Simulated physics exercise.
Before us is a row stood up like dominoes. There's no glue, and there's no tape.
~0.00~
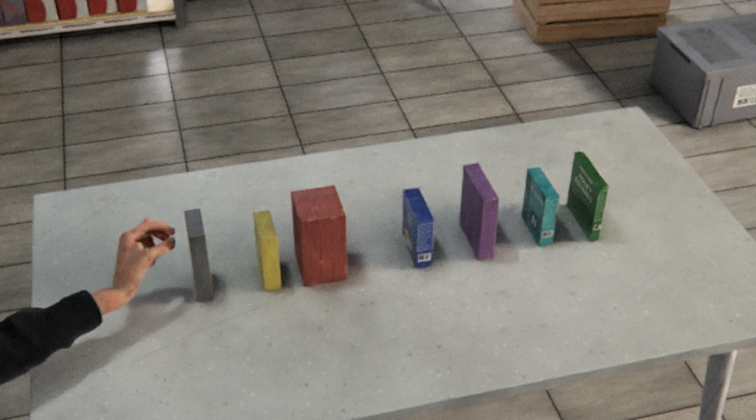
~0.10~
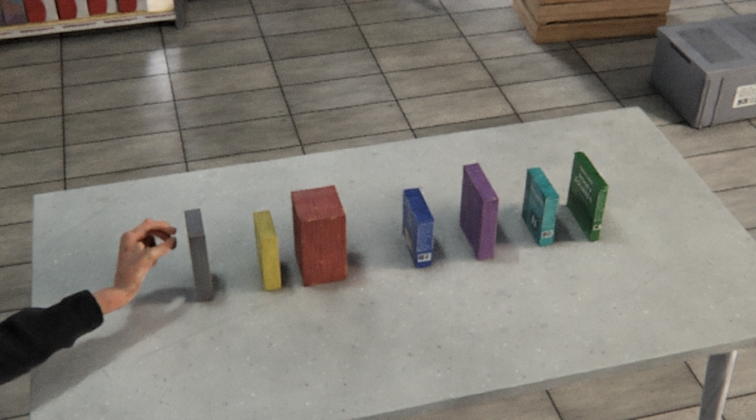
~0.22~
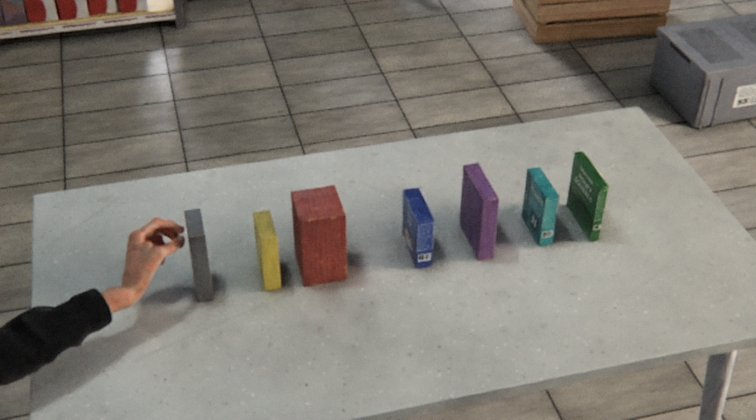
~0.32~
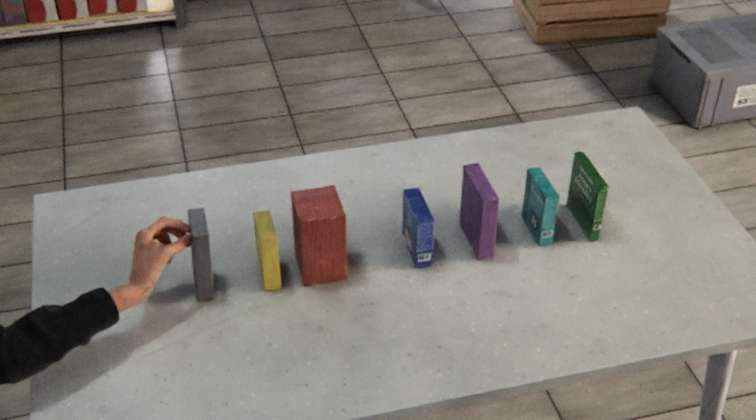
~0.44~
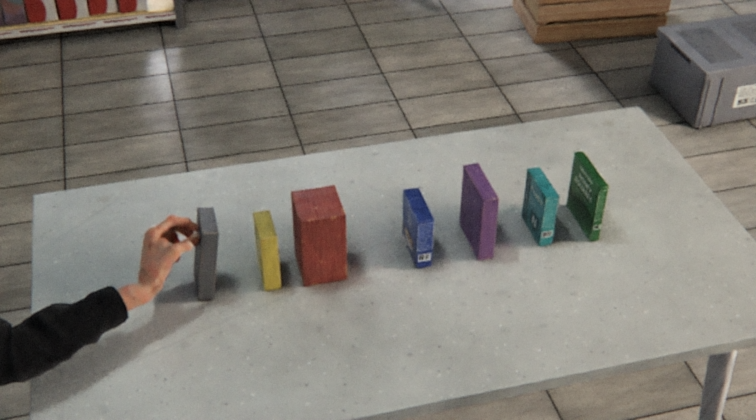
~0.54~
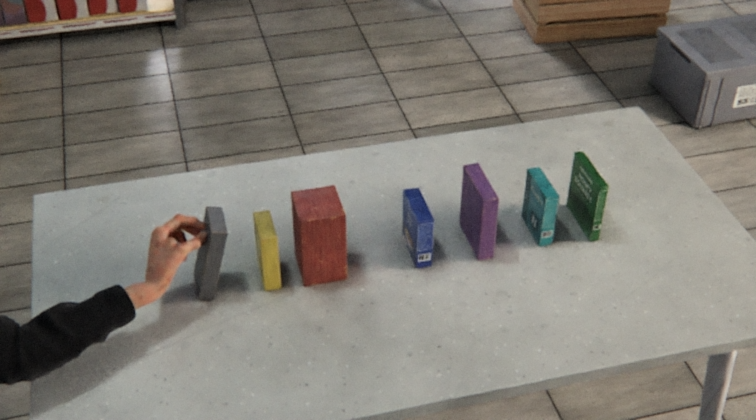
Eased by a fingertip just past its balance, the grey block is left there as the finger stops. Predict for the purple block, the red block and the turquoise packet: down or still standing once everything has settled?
Outcome: Purple block: Not fallen; red block: Not fallen; turquoise packet: Not fallen.
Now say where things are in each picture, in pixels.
Purple block (478, 212); red block (319, 236); turquoise packet (539, 207), in the first frame.
Yellow board (267, 251); blue packet (418, 228), in the second frame.
Yellow board (267, 251); blue packet (418, 228), in the third frame.
Grey block 3° over; yellow board (267, 251); blue packet (418, 228), in the fourth frame.
Grey block 9° over; yellow board (267, 251); blue packet (418, 228), in the fifth frame.
Grey block 15° over; purple block (478, 212); red block (319, 236); turquoise packet (539, 206), in the sixth frame.
After 0.74 s, grey block 41° over; yellow board turned 6° from how it was put.
After 0.94 s, grey block 60° over; yellow board turned 17° from how it was put.
After 1.14 s, grey block 84° over; yellow board turned 16° from how it was put.
In the end (1.6 s), left askew, yellow board; the other 4 unmoved. At the end, from the last picture's camera, purple block near (478, 212), red block near (319, 236).
